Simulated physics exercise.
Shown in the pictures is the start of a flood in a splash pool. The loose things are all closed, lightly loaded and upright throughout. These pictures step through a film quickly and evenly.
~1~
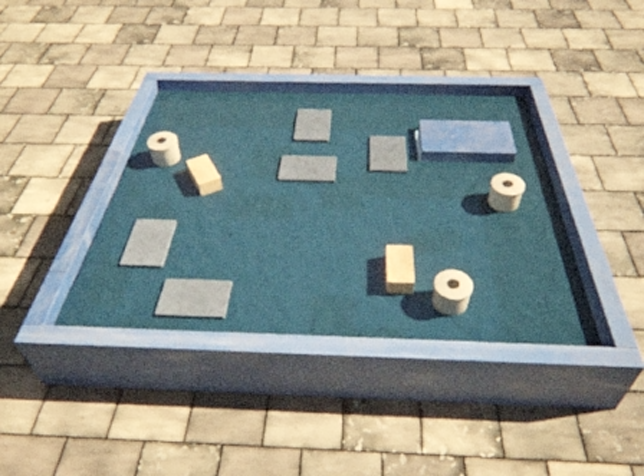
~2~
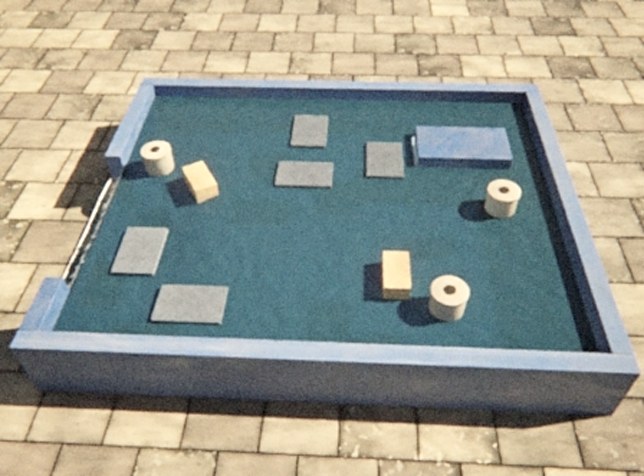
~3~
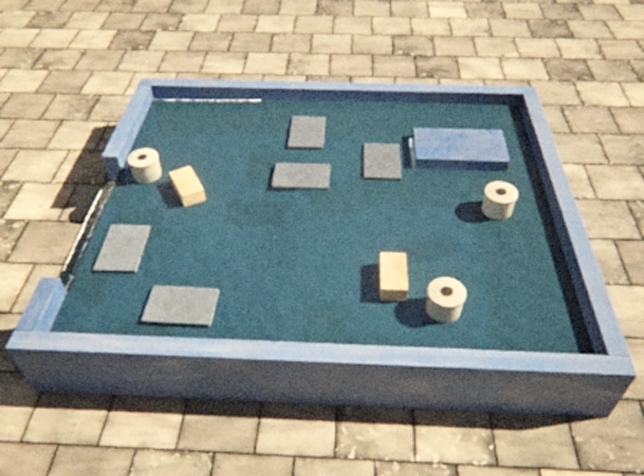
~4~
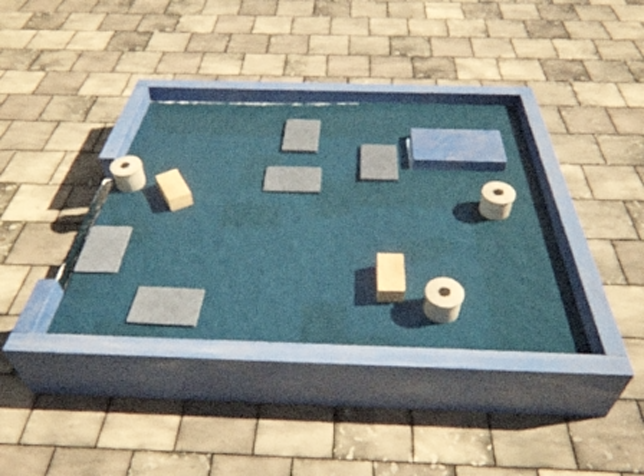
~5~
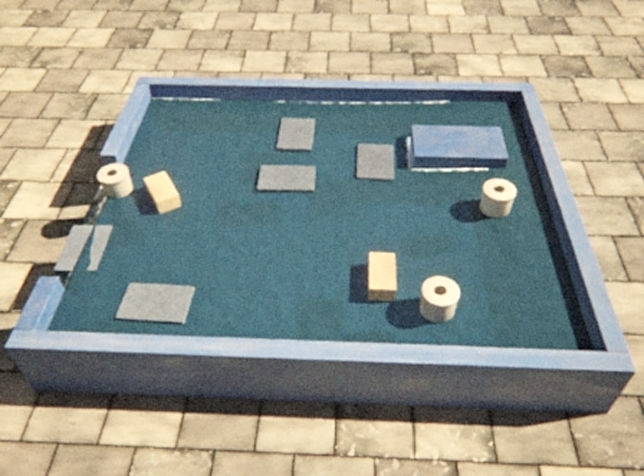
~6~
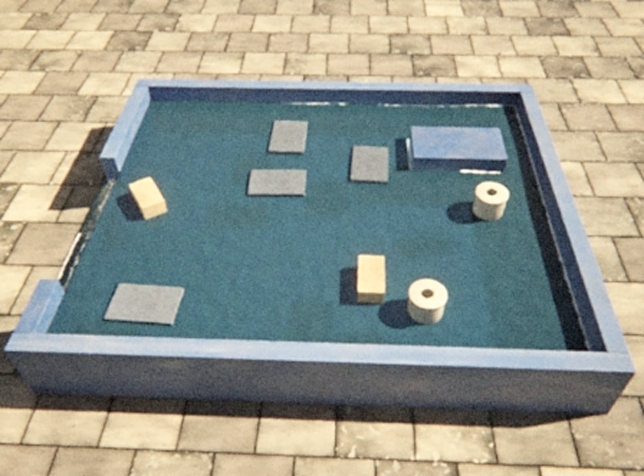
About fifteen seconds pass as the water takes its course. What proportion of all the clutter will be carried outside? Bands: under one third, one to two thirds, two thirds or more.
One to two thirds.
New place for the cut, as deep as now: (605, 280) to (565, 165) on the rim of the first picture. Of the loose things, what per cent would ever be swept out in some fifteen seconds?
It works out to some 40 in a hundred.
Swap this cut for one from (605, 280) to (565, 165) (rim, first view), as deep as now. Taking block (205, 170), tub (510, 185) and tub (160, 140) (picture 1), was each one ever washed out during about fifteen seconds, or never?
In the order given: Retained, flushed out, retained.
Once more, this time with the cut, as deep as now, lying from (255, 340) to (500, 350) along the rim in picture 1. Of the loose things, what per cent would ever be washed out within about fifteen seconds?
Roughly 20 per cent.
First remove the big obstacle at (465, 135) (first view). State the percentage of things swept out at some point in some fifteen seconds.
40 per cent.
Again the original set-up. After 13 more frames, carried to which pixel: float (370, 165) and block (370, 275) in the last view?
Estimated positions: (344, 168); (308, 277).
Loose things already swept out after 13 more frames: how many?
I count 3 altogether.
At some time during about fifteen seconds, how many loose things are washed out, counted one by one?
4.
A moment on, 2 of 10 are out; 8 afloat.
Next, 3 of 10 are out; 7 afloat.
Later, 3 of 10 are out; 7 afloat.
In the end, 4 of 10 are out; 6 afloat.
